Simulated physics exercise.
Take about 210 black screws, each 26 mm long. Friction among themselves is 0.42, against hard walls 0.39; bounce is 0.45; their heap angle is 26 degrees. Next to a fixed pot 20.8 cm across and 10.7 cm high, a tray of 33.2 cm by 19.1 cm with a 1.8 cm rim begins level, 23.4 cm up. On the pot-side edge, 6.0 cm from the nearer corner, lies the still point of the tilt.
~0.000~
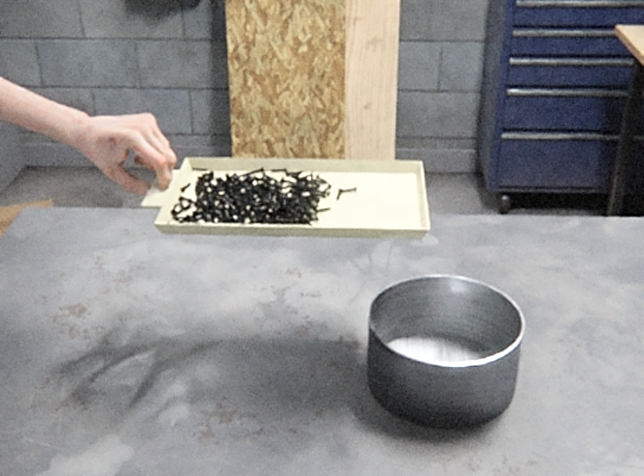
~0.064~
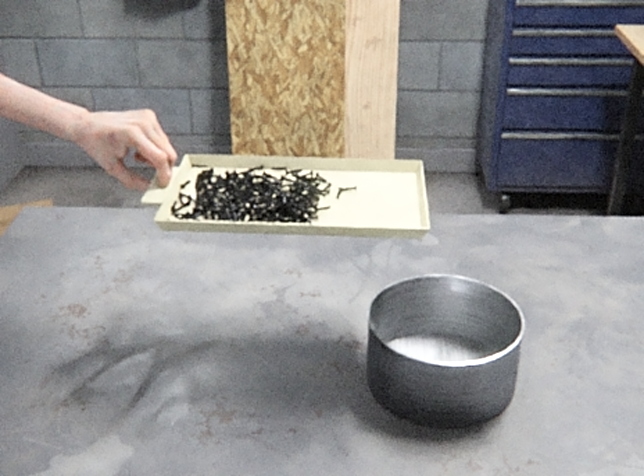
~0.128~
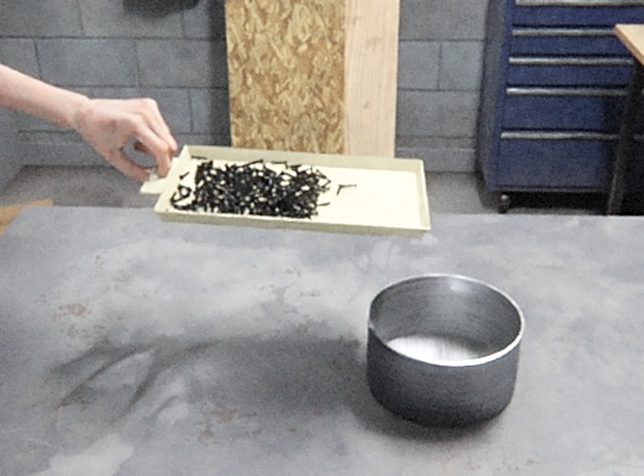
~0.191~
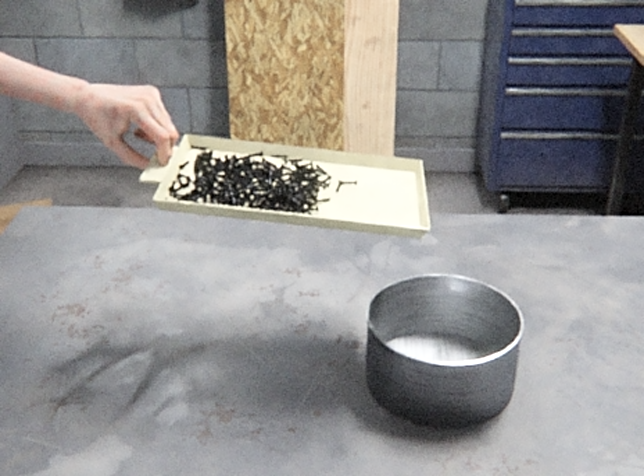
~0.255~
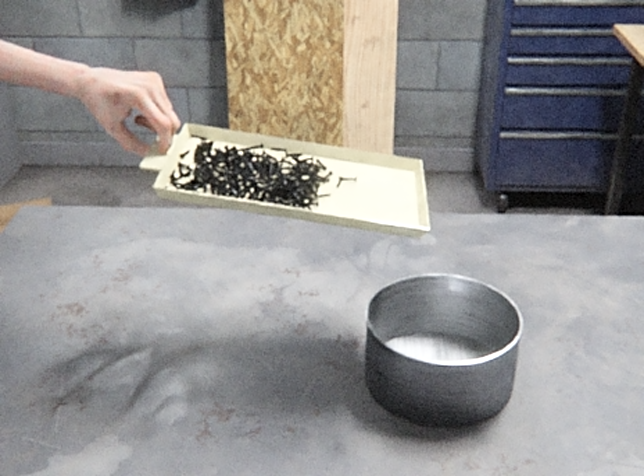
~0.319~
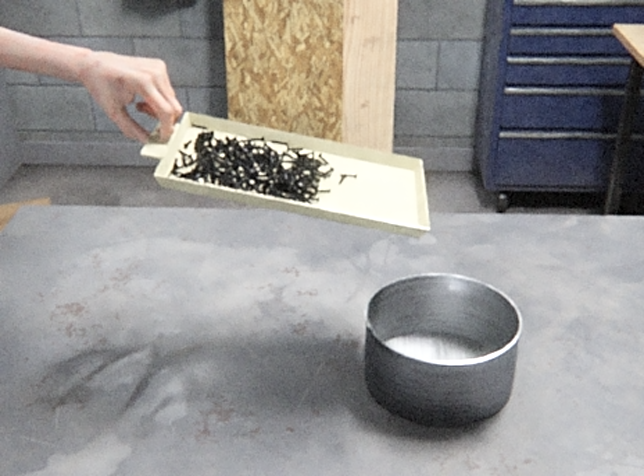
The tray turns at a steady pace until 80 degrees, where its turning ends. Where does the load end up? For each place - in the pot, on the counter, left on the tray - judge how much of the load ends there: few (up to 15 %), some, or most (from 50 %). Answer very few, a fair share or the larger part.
Pot: The larger part; counter: A fair share; left on the tray: Very few.
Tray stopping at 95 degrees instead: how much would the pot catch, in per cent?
Around 70 in a hundred.
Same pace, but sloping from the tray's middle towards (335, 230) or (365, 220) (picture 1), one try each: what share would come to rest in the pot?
The share comes to about 75 in a hundred, then about 100 in a hundred.
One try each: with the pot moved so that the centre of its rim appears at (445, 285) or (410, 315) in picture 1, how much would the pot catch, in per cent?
First try about 95 per cent, second try about 60 per cent.
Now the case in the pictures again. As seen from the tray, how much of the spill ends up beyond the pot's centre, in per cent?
Near 70 in a hundred.
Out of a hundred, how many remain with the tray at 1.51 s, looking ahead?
Roughly 55 per cent.
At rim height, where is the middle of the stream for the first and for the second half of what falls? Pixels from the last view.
Near (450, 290) at first, near (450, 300) afterwards.
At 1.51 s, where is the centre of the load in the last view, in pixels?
Load centre, approx.: (430, 205) px.
After 1.04 s, tilt 44 degrees; the tray holds 95 %, the pot 0 %.
After 1.51 s, tilt 65 degrees; the tray holds 55 %, the pot 25 %.
After 2.06 s, tilt 80 degrees; the tray holds 15 %, the pot 55 %.
At rest (3.1 s), pot 70 %, counter 30 %, tray 0 %.
